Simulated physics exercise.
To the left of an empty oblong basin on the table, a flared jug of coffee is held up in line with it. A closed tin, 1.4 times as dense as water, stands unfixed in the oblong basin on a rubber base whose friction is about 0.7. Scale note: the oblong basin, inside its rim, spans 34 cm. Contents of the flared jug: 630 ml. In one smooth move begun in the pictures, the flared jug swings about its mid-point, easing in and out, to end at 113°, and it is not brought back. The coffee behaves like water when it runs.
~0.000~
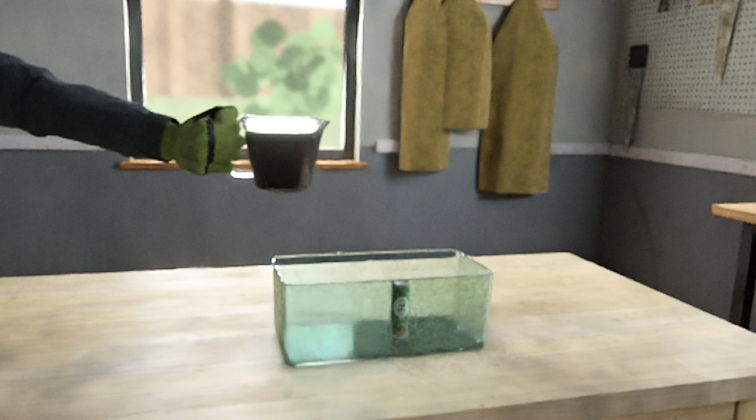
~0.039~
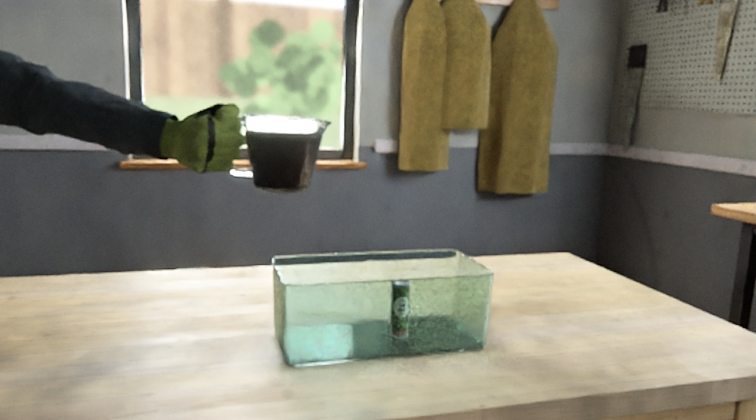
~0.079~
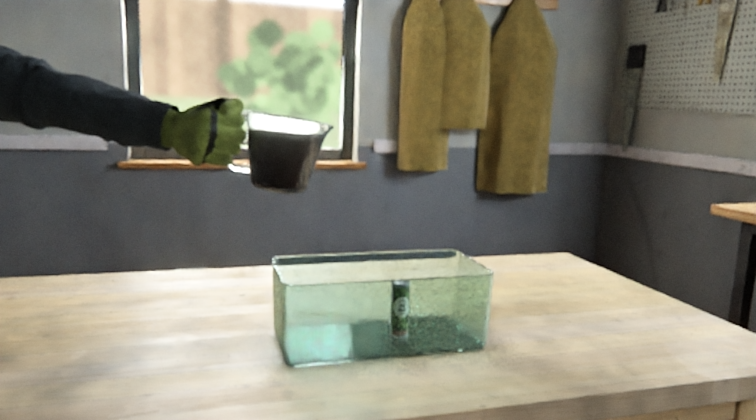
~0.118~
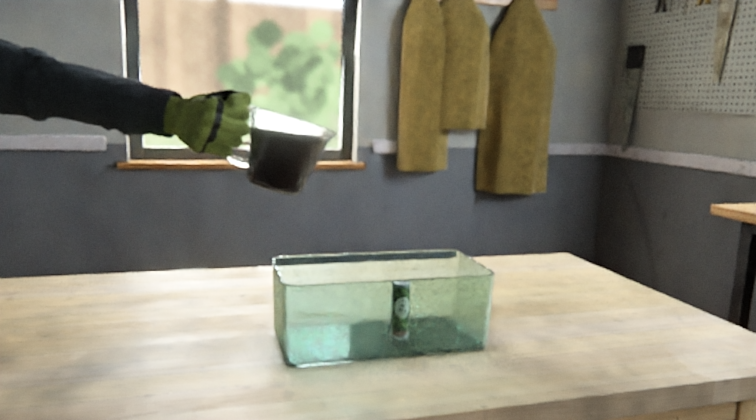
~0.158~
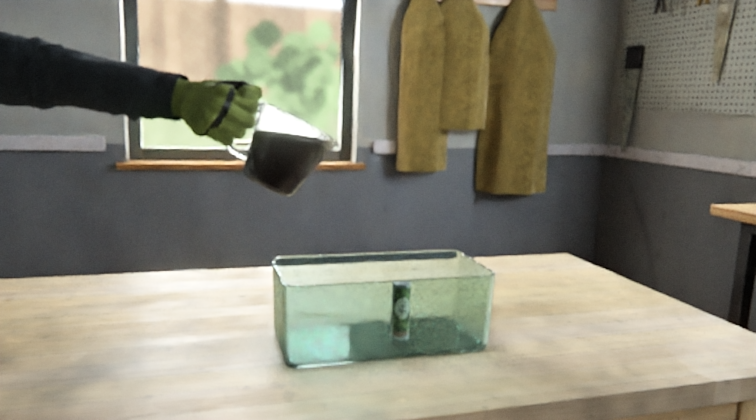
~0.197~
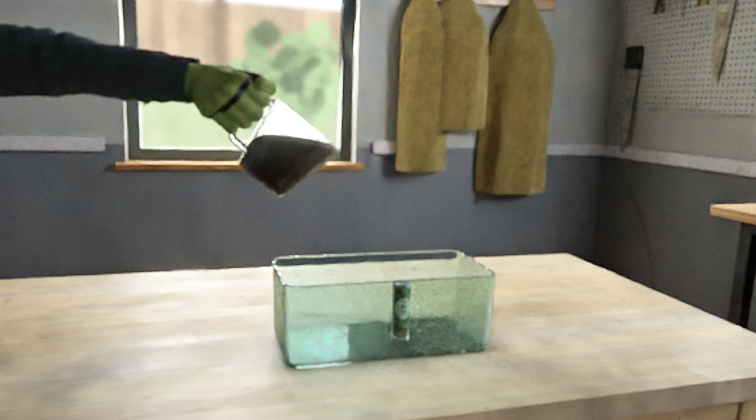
An arm in a dark sleeve and green glove holds a clear, flared jug of dark coffee at left, above a pale wooden table seen from the front in a grey-walled workshop. Below sits a greenish glass oblong basin with a small green tin, while a window and hanging olive-brown aprons fill the background. The gloved hand rises slightly and tilts the jug steadily rightward, its coffee shifting toward the lowered rim, as the camera stays still.
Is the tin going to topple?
No.
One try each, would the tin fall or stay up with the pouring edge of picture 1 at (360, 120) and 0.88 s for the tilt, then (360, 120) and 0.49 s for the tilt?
Run one: It tumbles. Run two: It tumbles.
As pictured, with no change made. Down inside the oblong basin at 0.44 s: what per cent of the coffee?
Near 24 in a hundred.
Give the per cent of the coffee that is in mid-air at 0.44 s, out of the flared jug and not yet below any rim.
It comes to about 46 percent.
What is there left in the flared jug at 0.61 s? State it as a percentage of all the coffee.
2 %.
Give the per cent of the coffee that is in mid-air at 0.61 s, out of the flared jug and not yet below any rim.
Close to 10 per cent.
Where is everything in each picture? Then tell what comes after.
In the first frame, it leans 0°; its right rim is at (330, 120); the coffee meets the walls at (246, 131) and (319, 132); the oblong basin's rim runs from (278, 271) to (475, 262); the tin's top is at (400, 285).
In the second frame, it leans 2°; its right rim is at (331, 121); the coffee meets the walls at (246, 130) and (320, 133).
In the third frame, it leans 7°; its right rim is at (334, 126); the coffee meets the walls at (249, 128) and (321, 134).
In the fourth frame, it leans 15°; its right rim is at (338, 133); the coffee meets the walls at (253, 127) and (325, 137).
In the fifth frame, it leans 27°; its right rim is at (340, 145); the coffee meets the walls at (255, 130) and (332, 142).
In the sixth frame, it leans 39°; its right rim is at (341, 157); the coffee meets the walls at (250, 142) and (339, 151); 1 per cent is over the edge.
After 0.44 s the tilt is 109° and 30 per cent is still to pour; the tin stands where it began.
After 0.61 s the tilt is 113° and 2 per cent is still to pour; the tin stands where it began.
After 0.79 s the tilt is 113° and 0 per cent is still to pour; the tin stands where it began.
After 0.99 s the tilt is 113° and 0 per cent is still to pour; the tin stands where it began.
In the end the tin stands where it began.
